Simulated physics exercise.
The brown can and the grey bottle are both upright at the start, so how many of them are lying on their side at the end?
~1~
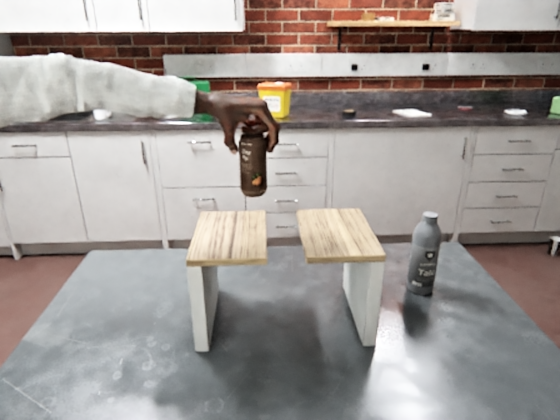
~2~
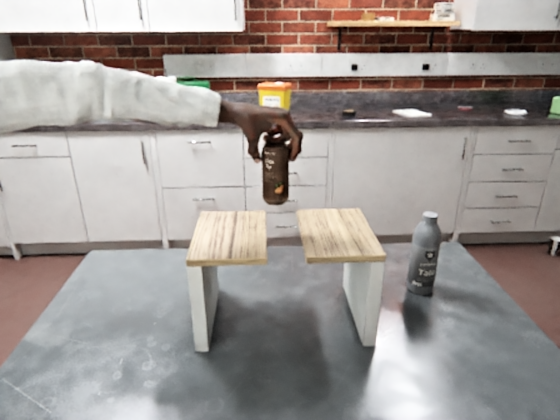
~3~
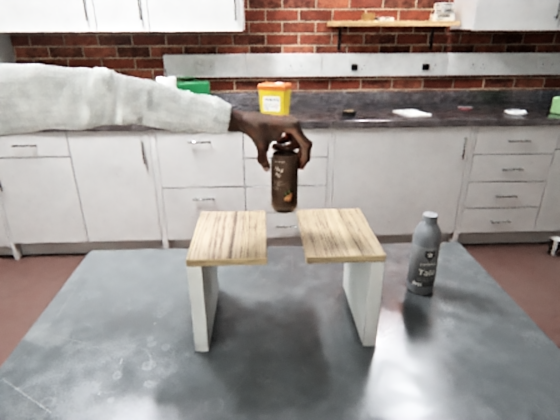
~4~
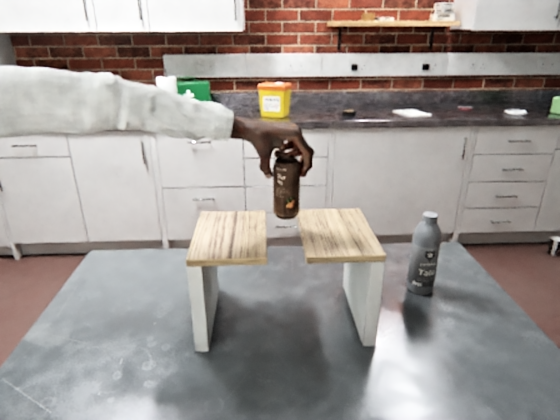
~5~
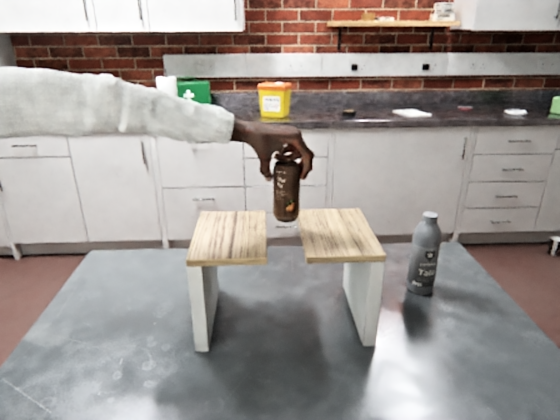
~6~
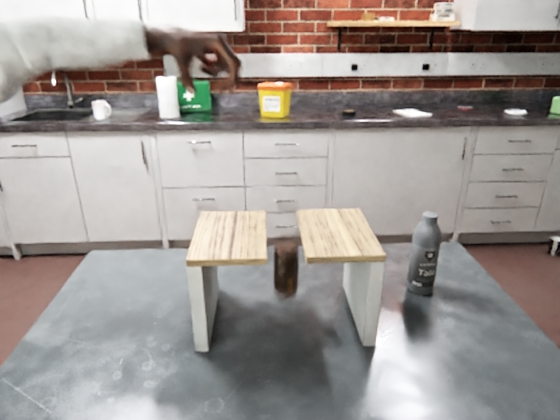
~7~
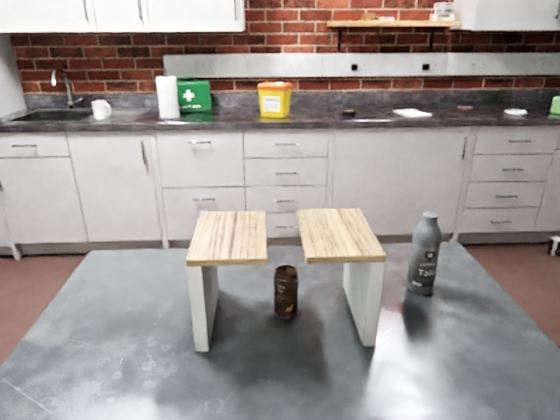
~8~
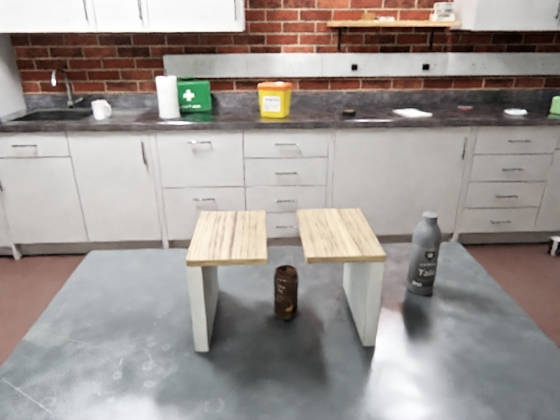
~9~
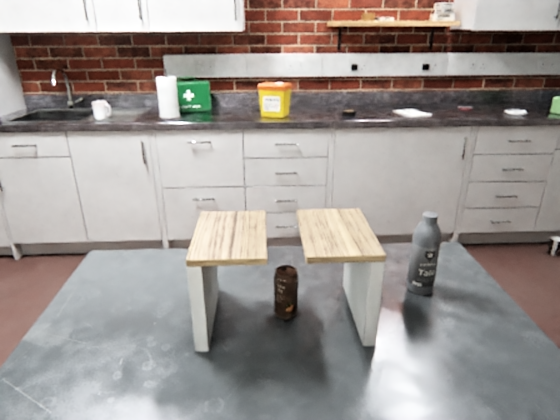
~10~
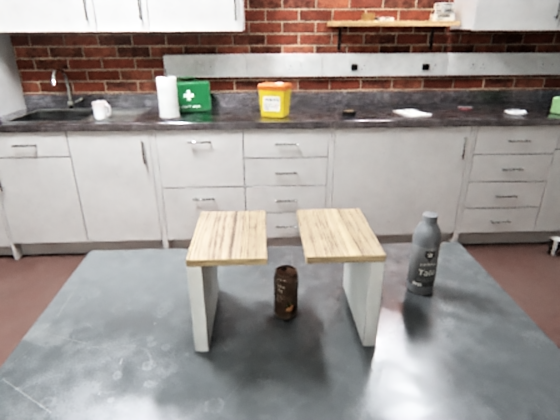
None of them are lying on their side at the end. The brown can stands upright beneath the gap, and the grey bottle still stands to the right of the stand.
The footage shows a hand moving a brown can rightward over the gap in a wooden-topped stand, beside a grey bottle, then letting go and drawing back as the can drops through and ends upright on the table between the supports.
